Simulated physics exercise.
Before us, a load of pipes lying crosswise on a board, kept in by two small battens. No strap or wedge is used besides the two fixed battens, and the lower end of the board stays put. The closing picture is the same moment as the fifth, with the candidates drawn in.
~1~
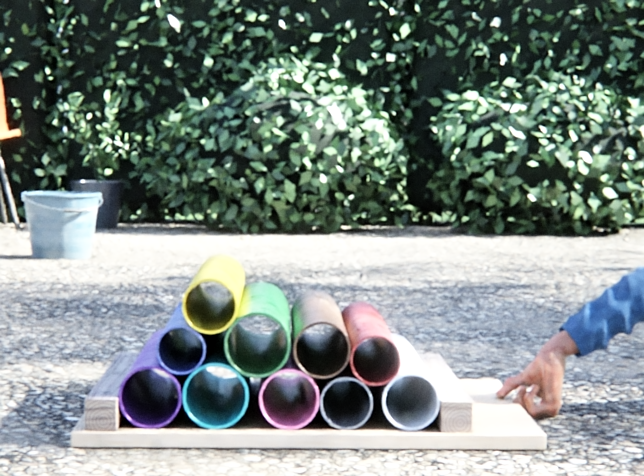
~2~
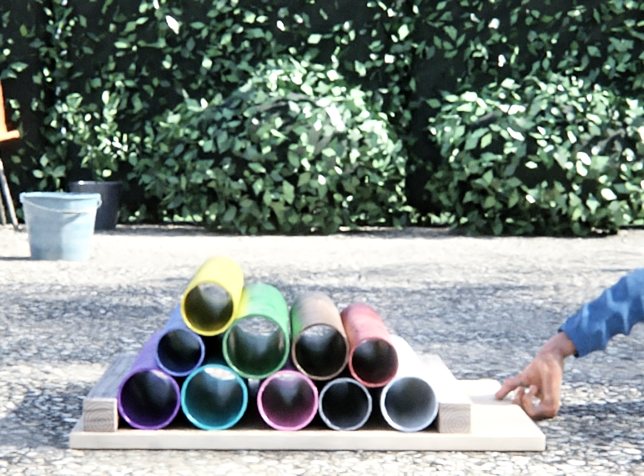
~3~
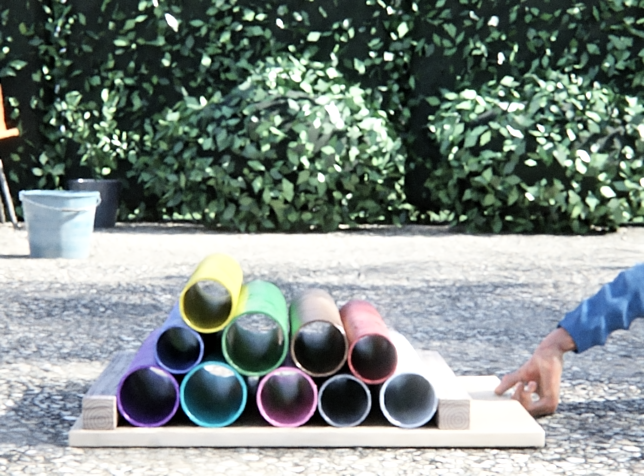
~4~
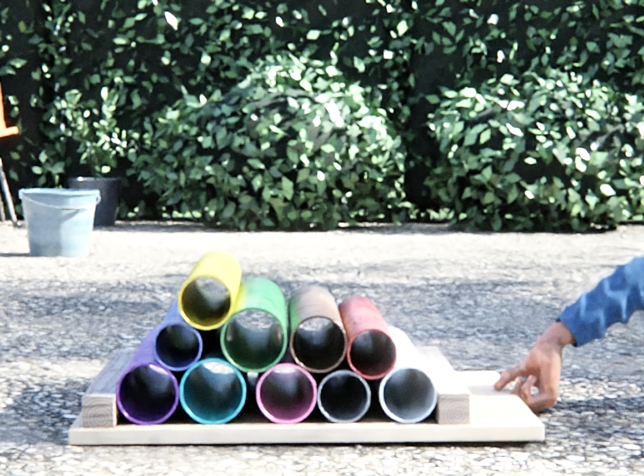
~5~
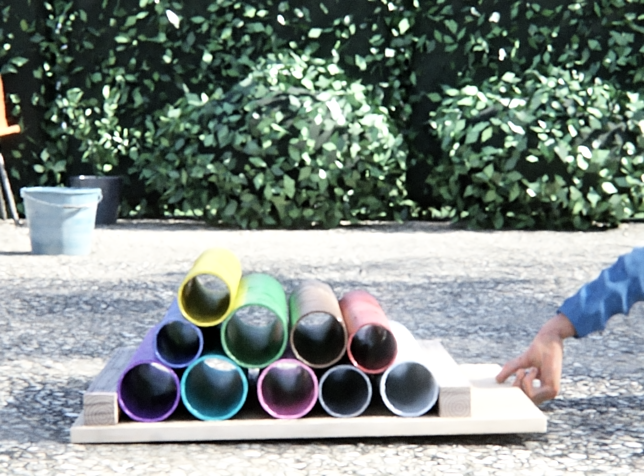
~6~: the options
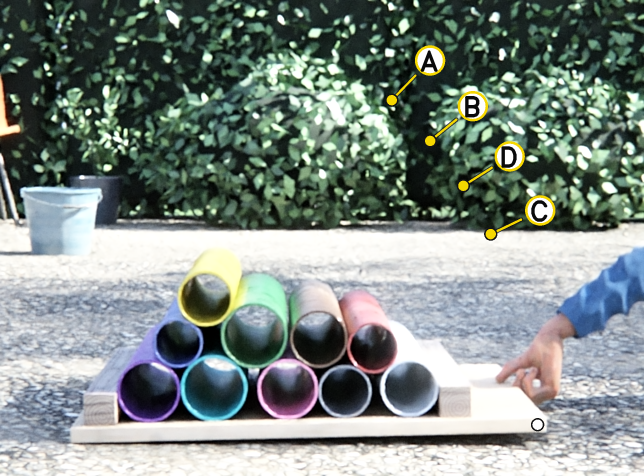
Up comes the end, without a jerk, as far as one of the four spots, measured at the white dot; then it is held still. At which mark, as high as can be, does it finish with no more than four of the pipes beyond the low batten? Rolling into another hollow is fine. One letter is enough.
The highest mark that will do is C.
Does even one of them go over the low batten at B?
Yes, at B.
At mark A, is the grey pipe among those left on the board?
Yes.
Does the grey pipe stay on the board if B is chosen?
Yes, with B.
On the marked copy, A at (392, 100); B at (430, 141); C at (490, 234); D at (463, 186); the white dot at (538, 425).
Taking C. A third of the way, board at 16°.
Two thirds of the way, board at 26°.
When it is over, board at 26°, none over the low batten.
As for the rest, A five over the low batten; B five over the low batten; D five over the low batten.
